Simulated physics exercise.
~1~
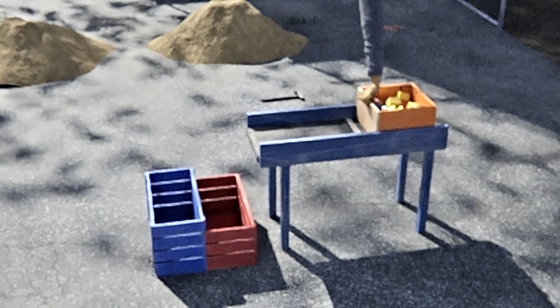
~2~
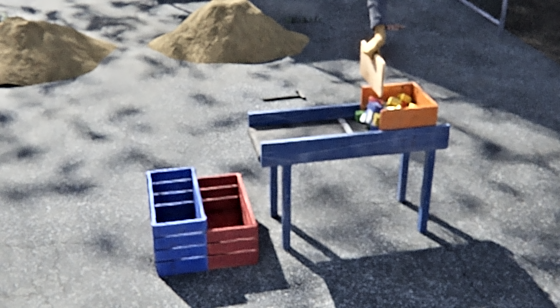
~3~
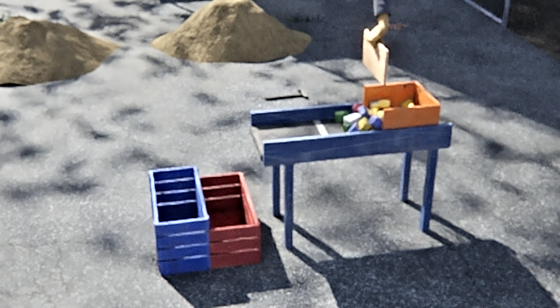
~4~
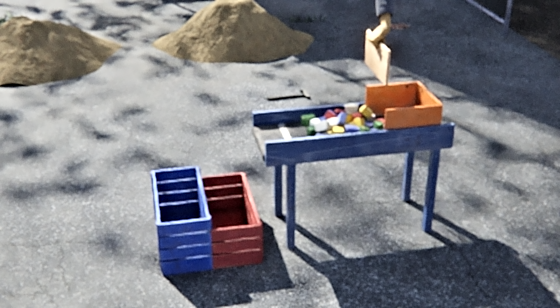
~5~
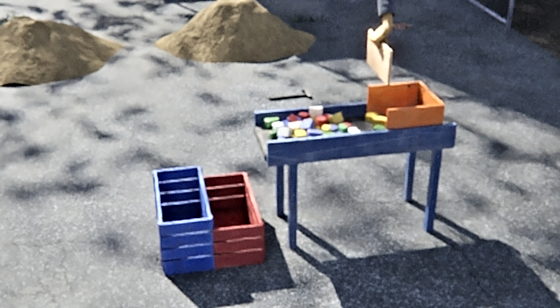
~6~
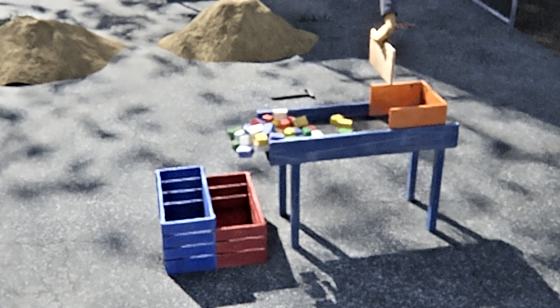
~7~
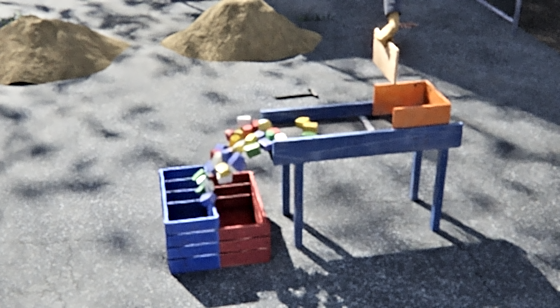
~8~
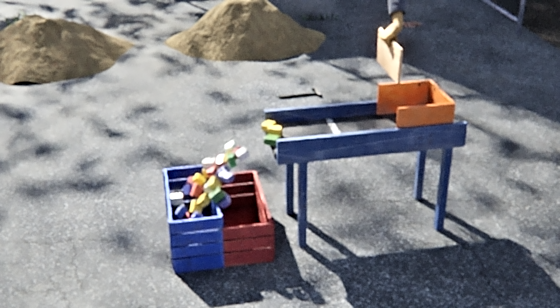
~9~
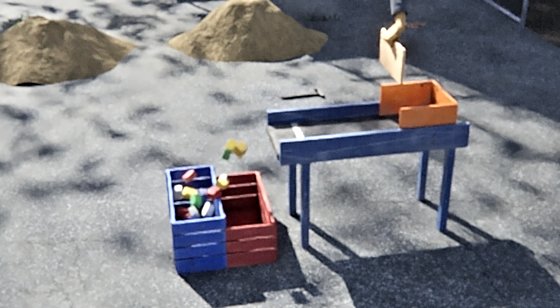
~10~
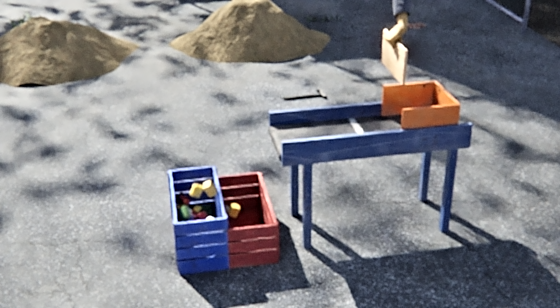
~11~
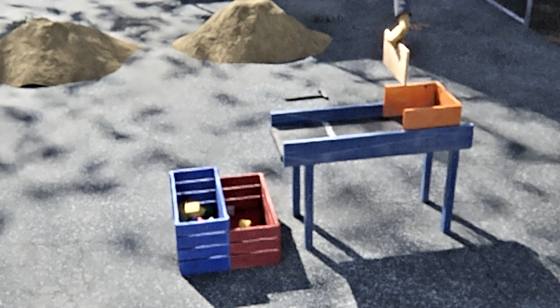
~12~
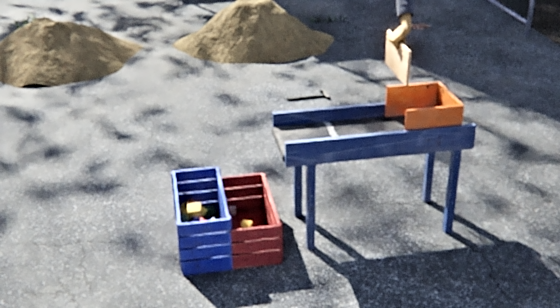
On sunlit grey pavement with two sandy mounds behind, a blue table holds an orange pen full of colourful toy bricks, with a blue tub and a red tub on the ground to its left. A hand lifts an orange gate up out of the pen. The bricks slide out leftward along the tabletop, spreading into a loose stream. They spill off the left end in a tumbling cluster and drop towards the tubs, a few stragglers falling last. Most land in the blue tub, a few settle in the red one, and the pen and table are left empty.
